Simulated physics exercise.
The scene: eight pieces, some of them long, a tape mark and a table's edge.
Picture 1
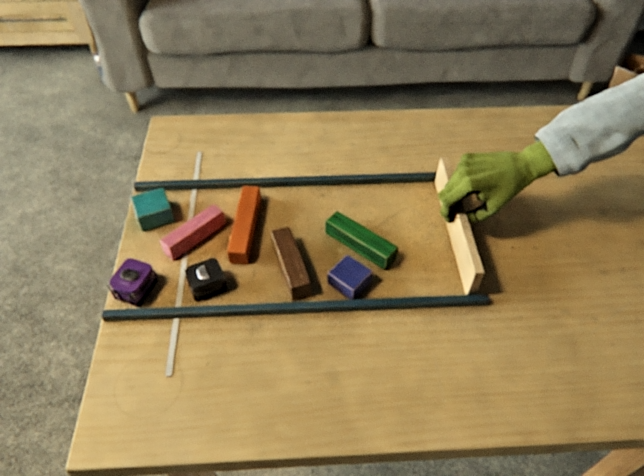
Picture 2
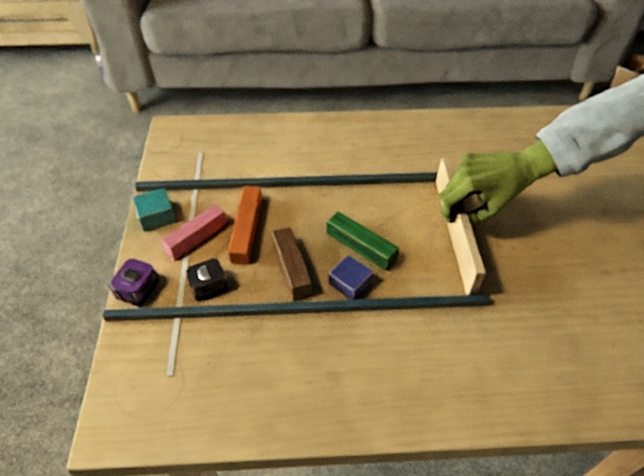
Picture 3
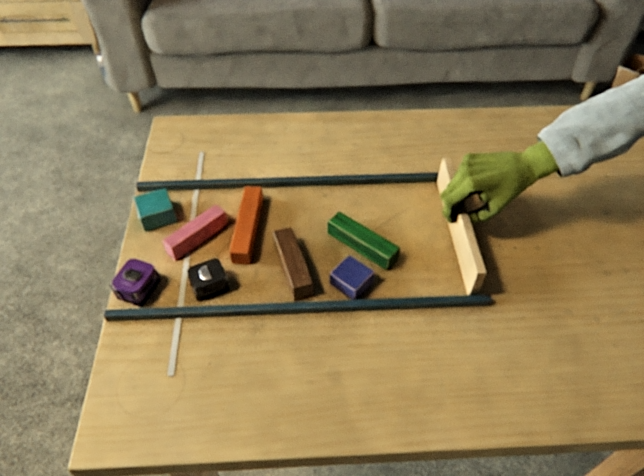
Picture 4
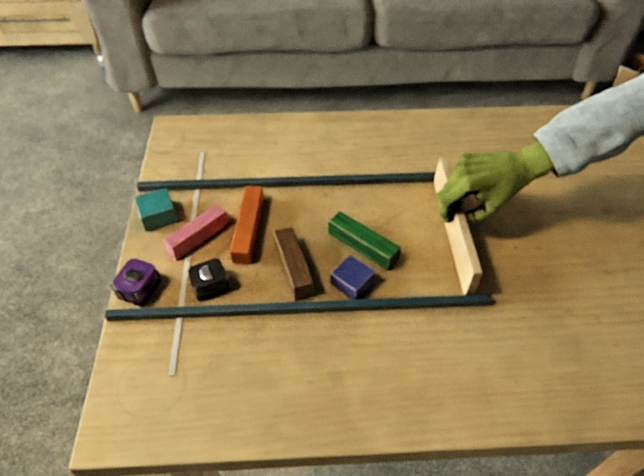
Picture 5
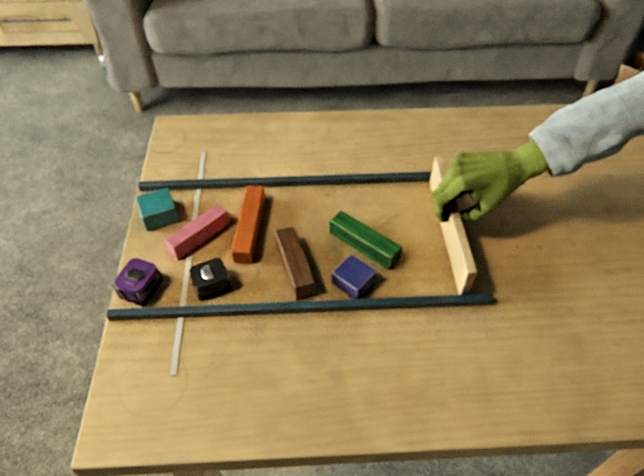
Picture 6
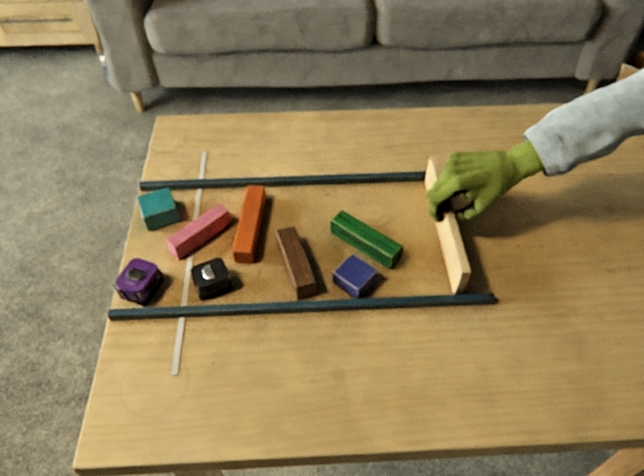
The clip opens on a wooden table where eight small colored objects lie scattered between two dark rails, with a pale strip crossing near the left end. A green hand holds a wooden board upright at the right, almost still at first, then slides it slightly left while the objects stay put.
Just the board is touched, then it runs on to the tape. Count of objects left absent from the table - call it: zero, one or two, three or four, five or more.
My call is one or two.
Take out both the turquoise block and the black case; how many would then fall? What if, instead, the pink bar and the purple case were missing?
First 0, then 0.
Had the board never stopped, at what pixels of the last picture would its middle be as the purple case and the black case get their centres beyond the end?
For the purple case at (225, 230), for the black case at (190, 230).
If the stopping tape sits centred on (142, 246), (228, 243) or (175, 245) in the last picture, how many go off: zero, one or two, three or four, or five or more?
Falls: Five or more; none; three or four.
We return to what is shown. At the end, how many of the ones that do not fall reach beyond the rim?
Overhang count: 2.
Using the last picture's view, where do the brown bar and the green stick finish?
Final spots - brown bar (146, 268), green stick (181, 240).
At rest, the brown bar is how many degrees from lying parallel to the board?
About 15°.
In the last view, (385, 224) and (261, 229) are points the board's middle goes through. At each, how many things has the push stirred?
Counting first: 1, next 6.
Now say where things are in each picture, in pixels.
In the first frame, purple case (134, 282); turquoise block (153, 209); pink bar (194, 232); board (457, 222); tape (187, 245).
In the second frame, turquoise block (154, 210); board (458, 222).
In the third frame, pink bar (196, 232); blue block (352, 277).
In the fourth frame, purple case (137, 282); black case (209, 279).
In the fifth frame, turquoise block (157, 209); brown bar (295, 262).
In the sixth frame, purple case (139, 282); turquoise block (158, 209); pink bar (199, 231); board (445, 222); tape (192, 244).
Early on, none off yet; purple case at rest near (139, 282); turquoise block at rest near (158, 209); pink bar at rest near (199, 231).
A while later, none off yet; purple case travelled a little near (119, 280); turquoise block moving near (152, 208); pink bar travelled a little near (172, 224).
Finally, the number that fall off is one or two; lost, turquoise block and purple case.
